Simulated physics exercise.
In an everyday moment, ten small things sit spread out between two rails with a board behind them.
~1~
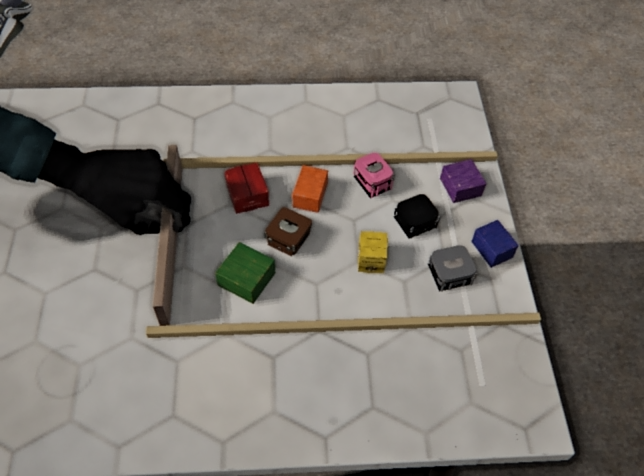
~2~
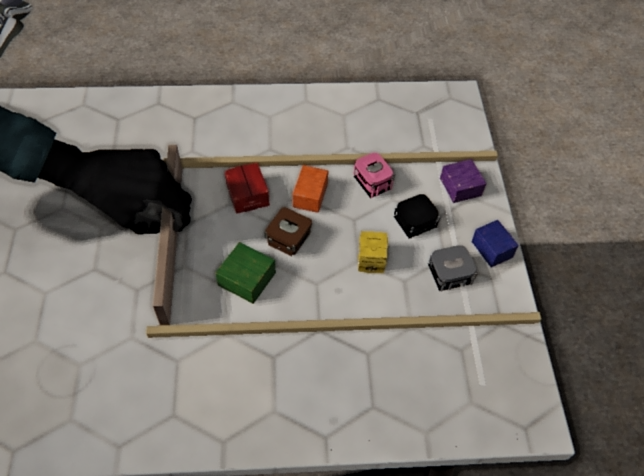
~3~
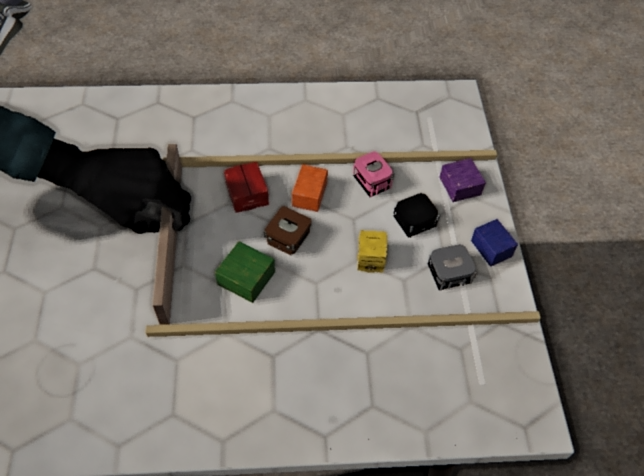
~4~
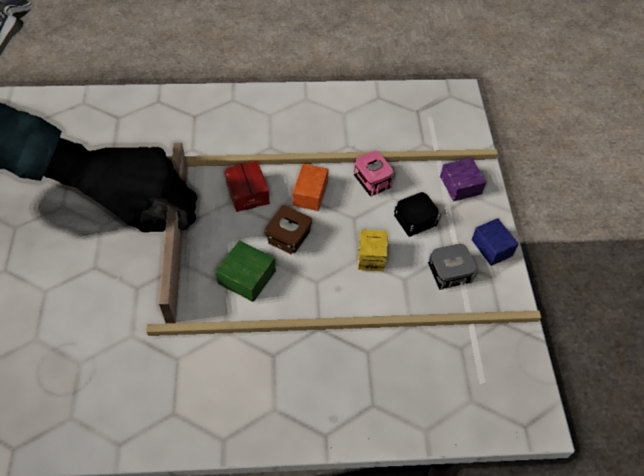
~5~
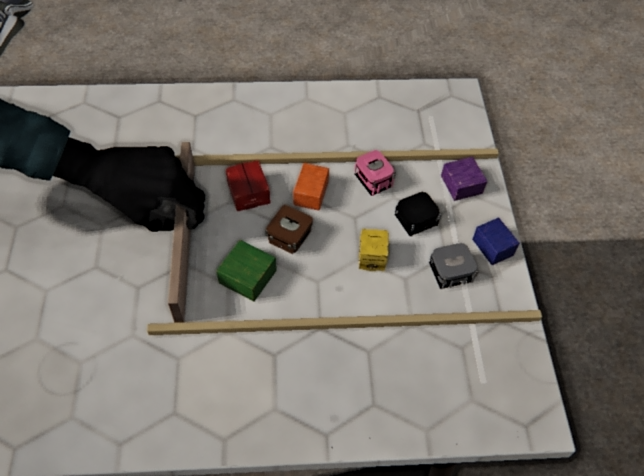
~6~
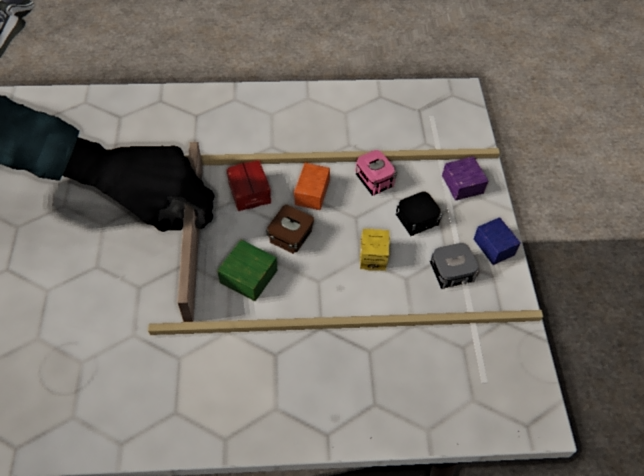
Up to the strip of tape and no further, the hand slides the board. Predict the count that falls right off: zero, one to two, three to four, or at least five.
Pretty sure the pieces that leave the surface number three or four this time.
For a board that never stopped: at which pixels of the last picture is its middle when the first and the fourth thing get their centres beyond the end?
First: Around (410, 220). Next: Around (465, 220).
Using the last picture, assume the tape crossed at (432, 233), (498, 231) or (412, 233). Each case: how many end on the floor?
First 1, then 7, then 0.
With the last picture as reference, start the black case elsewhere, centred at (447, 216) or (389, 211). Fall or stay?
Order of tries: On, on.
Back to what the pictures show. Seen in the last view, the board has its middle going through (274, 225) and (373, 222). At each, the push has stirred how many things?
I count 4 first and 9 after.
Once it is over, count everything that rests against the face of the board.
That number would be 3.
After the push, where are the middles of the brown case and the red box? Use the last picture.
In the last picture the brown case sits at (471, 217) while the red box sits at (465, 183).
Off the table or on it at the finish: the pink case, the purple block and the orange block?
The pink case goes down, the purple block goes down, the orange block stays put.
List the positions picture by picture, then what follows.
Blue block (495, 244); purple block (463, 181); grey case (452, 268); board (169, 231); tape (453, 235), in the first frame.
Purple block (463, 181); board (169, 231), in the second frame.
Grey case (451, 267); pink case (373, 174), in the third frame.
Blue block (495, 242); green block (246, 271), in the fourth frame.
Purple block (464, 179); black case (417, 214), in the fifth frame.
Blue block (497, 241); purple block (465, 179); grey case (454, 266); board (191, 228); tape (455, 232), in the sixth frame.
Early on, none off yet; blue block at rest near (497, 241); purple block at rest near (465, 179); grey case at rest near (454, 266).
A while later, none off yet; blue block travelled a little near (508, 240); purple block travelled about its own width near (513, 178); grey case travelled about its own width near (504, 275).
Finally, the number that fall off is three or four; lost, pink case, purple block and blue block.
